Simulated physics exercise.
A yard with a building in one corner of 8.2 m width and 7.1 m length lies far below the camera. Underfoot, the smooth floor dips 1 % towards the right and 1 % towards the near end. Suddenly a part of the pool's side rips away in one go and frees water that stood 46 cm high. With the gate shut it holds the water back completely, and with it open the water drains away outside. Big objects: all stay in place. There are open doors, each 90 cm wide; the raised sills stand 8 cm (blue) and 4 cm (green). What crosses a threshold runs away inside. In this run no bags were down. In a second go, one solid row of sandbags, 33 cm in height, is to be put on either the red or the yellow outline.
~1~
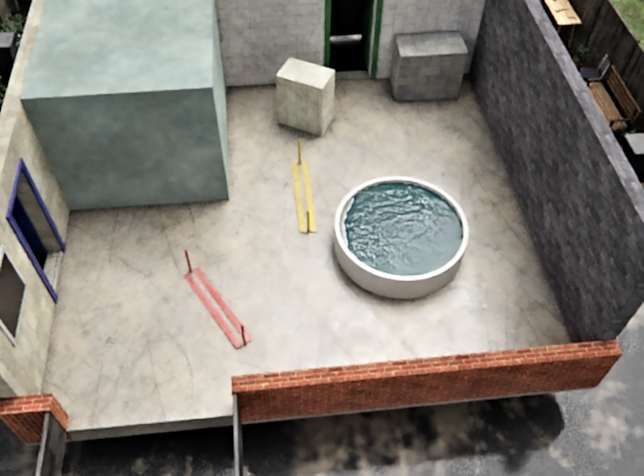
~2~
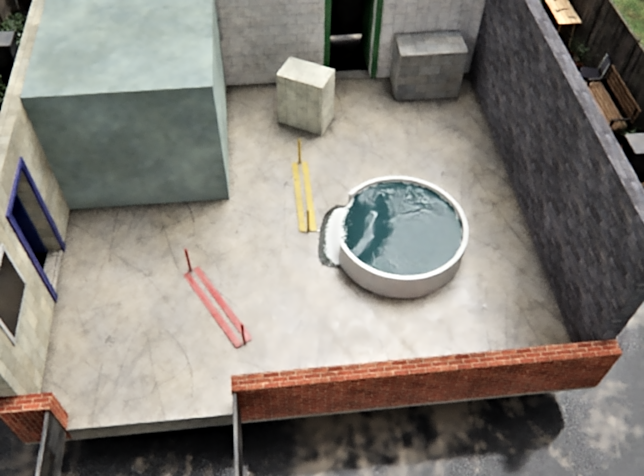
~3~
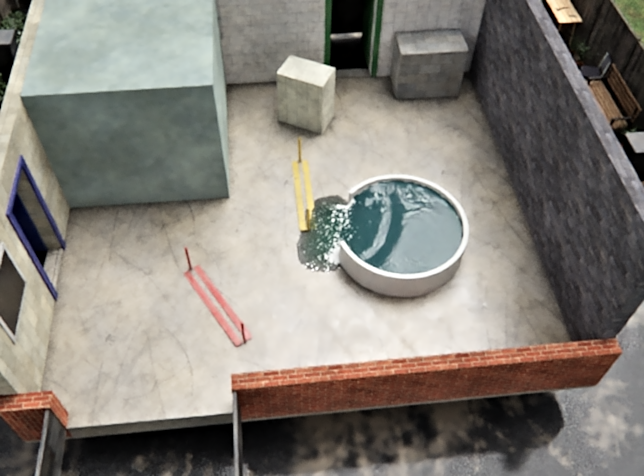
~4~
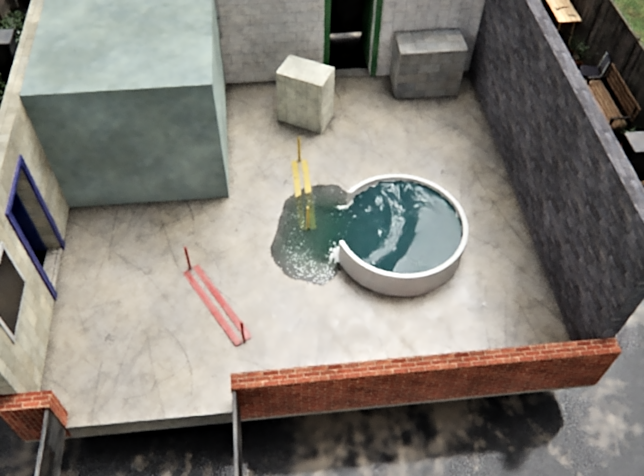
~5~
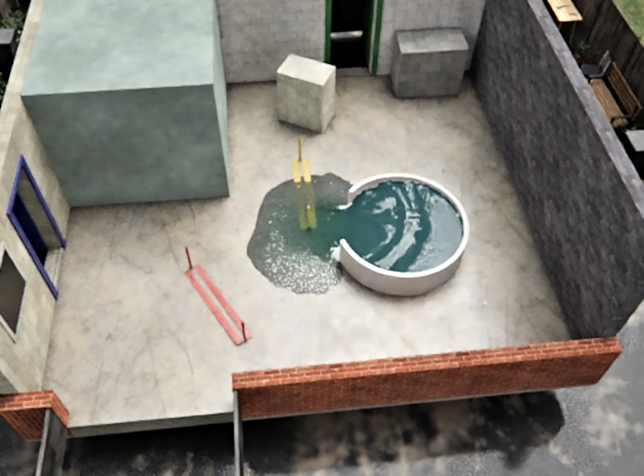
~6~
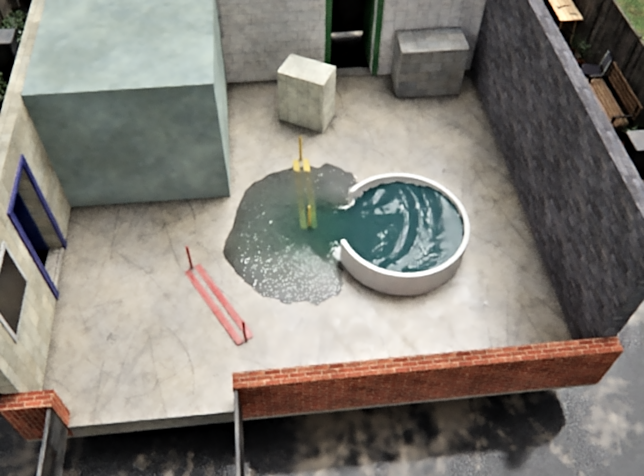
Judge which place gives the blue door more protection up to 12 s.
More protection comes from yellow.
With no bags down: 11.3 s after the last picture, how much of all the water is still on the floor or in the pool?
I'd put what remains at some 70 per cent.
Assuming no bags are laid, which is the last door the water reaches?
The green door.
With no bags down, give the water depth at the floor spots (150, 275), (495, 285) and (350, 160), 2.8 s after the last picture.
Depths in the order given: 2 cm, 0 cm, 0 cm.
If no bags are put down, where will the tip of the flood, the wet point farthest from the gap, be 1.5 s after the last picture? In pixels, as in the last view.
Around pixel (71, 212).
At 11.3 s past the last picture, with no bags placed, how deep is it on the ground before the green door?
The depth there is around 1.5 cm.
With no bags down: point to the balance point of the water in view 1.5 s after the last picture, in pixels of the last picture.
Roughly (327, 233).
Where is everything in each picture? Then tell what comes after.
The first picture shows still water, 46 cm deep, in the pool at (401, 228).
In the second picture, the front is at (330, 263), 0.6 m from the gap at (339, 231); 0.2 m2 of floor is under water; 46 cm left at the back of the pool.
In the third picture, water pours out at (339, 231) and has run 0.8 m, to (328, 200); typically 7 cm deep outside, 46 cm at the pool's back.
In the fourth picture, the front is at (280, 260), 1.2 m from the gap at (338, 231); 1.7 m2 of floor is under water; 46 cm left at the back of the pool.
In the fifth picture, the front is at (256, 258), 1.5 m from the gap at (339, 230); 2.8 m2 of floor is under water; 46 cm left at the back of the pool.
In the sixth picture, water pours out at (340, 229) and has run 1.9 m, to (232, 257); typically 3 cm deep outside, 46 cm at the pool's back.
Then, 0.7 s after the last picture water covers 20 % of the floor and is deepest (22 cm) near (336, 224) in the run without bags; in at the blue door, 0 L with no bags, 0 L with the row on red, 0 L on yellow.
Then, 1.5 s after the last picture water covers 30 % of the floor and is deepest (18 cm) near (336, 224) in the run without bags; in at the blue door, 0 L with no bags, 0 L with the row on red, 0 L on yellow.
Then, 2.8 s after the last picture water covers 45 % of the floor and is deepest (17 cm) near (69, 227) in the run without bags; in at the blue door, 10 L with no bags, 9 L with the row on red, 1 L on yellow.
Then, 6.3 s after the last picture water covers 55 % of the floor and is deepest (10 cm) near (39, 413) in the run without bags; in at the blue door, 27 L with no bags, 21 L with the row on red, 3 L on yellow.
Then, 11.3 s after the last picture water covers 75 % of the floor and is deepest (6 cm) near (240, 395) in the run without bags; in at the blue door, 27 L with no bags, 21 L with the row on red, 3 L on yellow.
